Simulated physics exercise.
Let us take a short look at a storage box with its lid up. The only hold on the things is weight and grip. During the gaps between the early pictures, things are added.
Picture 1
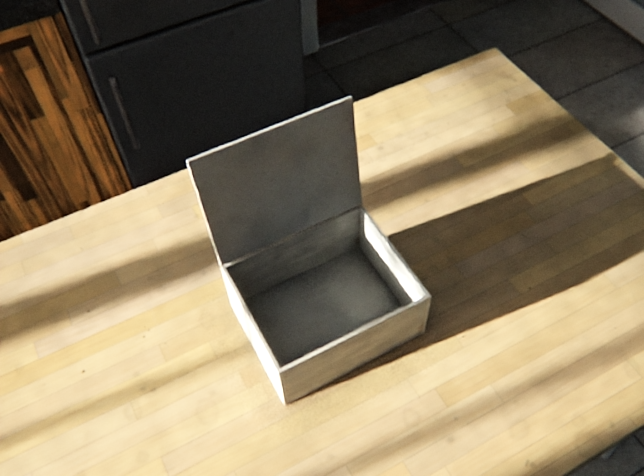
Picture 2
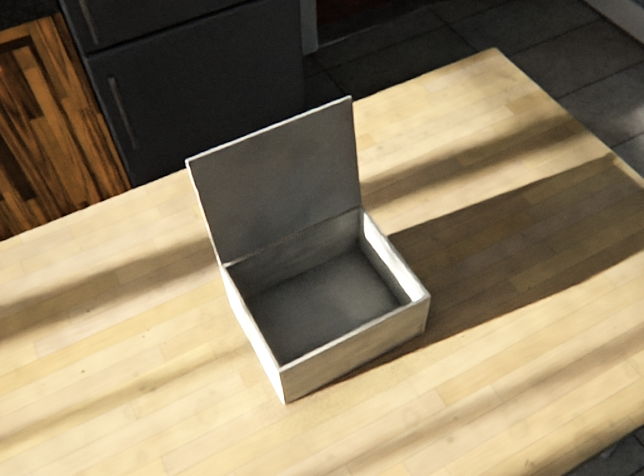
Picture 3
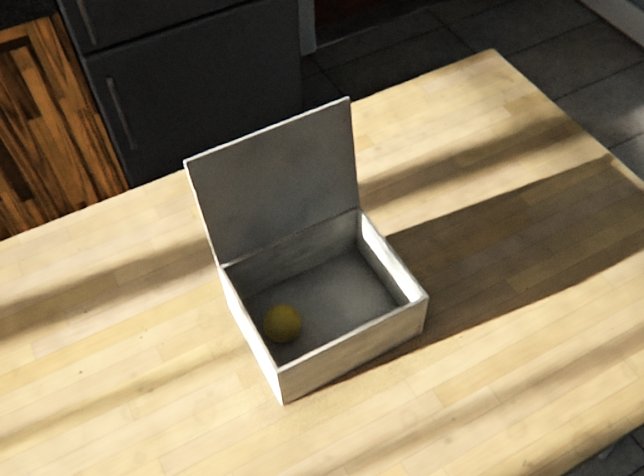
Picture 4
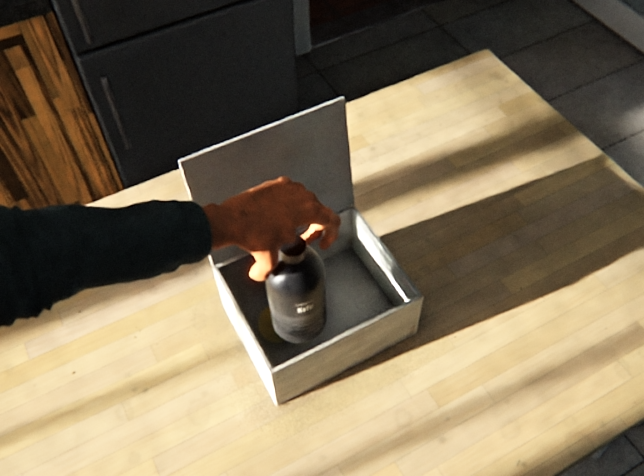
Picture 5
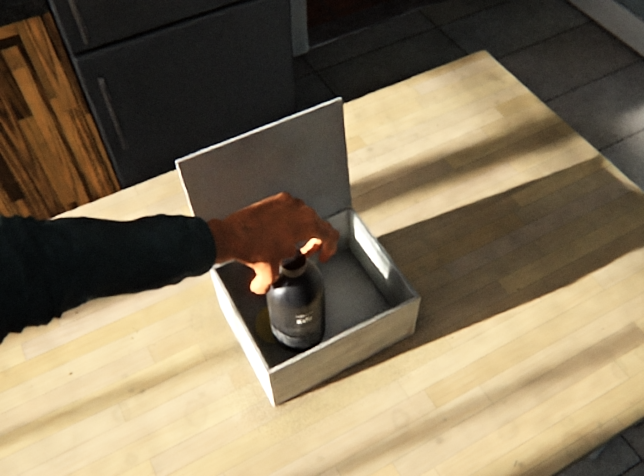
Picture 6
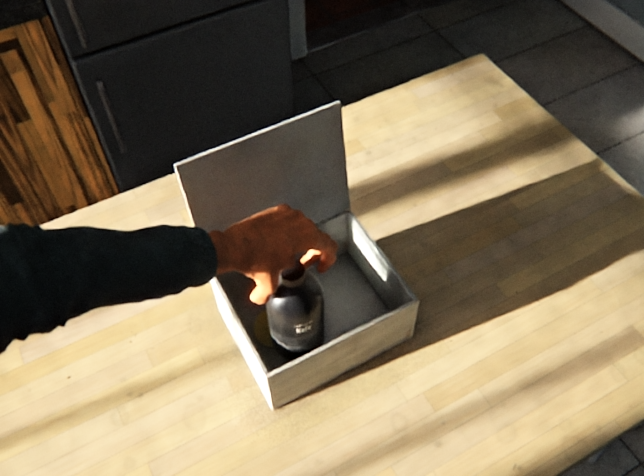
At first, an open box with its lid up sits empty on a wooden table in streaky light. Then a yellow lemon is seen inside, near the front left corner. Next, a hand in a dark sleeve reaches in from the left, lowering a black bottle slightly into the box while still gripping it.
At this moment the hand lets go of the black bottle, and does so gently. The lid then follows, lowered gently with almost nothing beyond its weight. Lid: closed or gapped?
Closed.
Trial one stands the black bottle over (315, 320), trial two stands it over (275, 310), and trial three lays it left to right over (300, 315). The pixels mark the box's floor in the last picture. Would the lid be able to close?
With the first placement the lid remains open; with the second, it ends up closed; with the third, it ends up closed.
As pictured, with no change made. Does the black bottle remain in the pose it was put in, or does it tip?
As it turns out, the black bottle changes its angle.
Then, 0.70 s later than the last frame, black bottle on its side near (342, 302); yellow lemon moved about its own width.
Then, 1.70 s later than the last frame, lid 52° above the rim; black bottle on its side near (343, 298); yellow lemon moved about its own width.
When it is over, lid shut; lying over in the box, black bottle; moved from the start, yellow lemon. End places, in pixels of the last picture, black bottle near (343, 298).
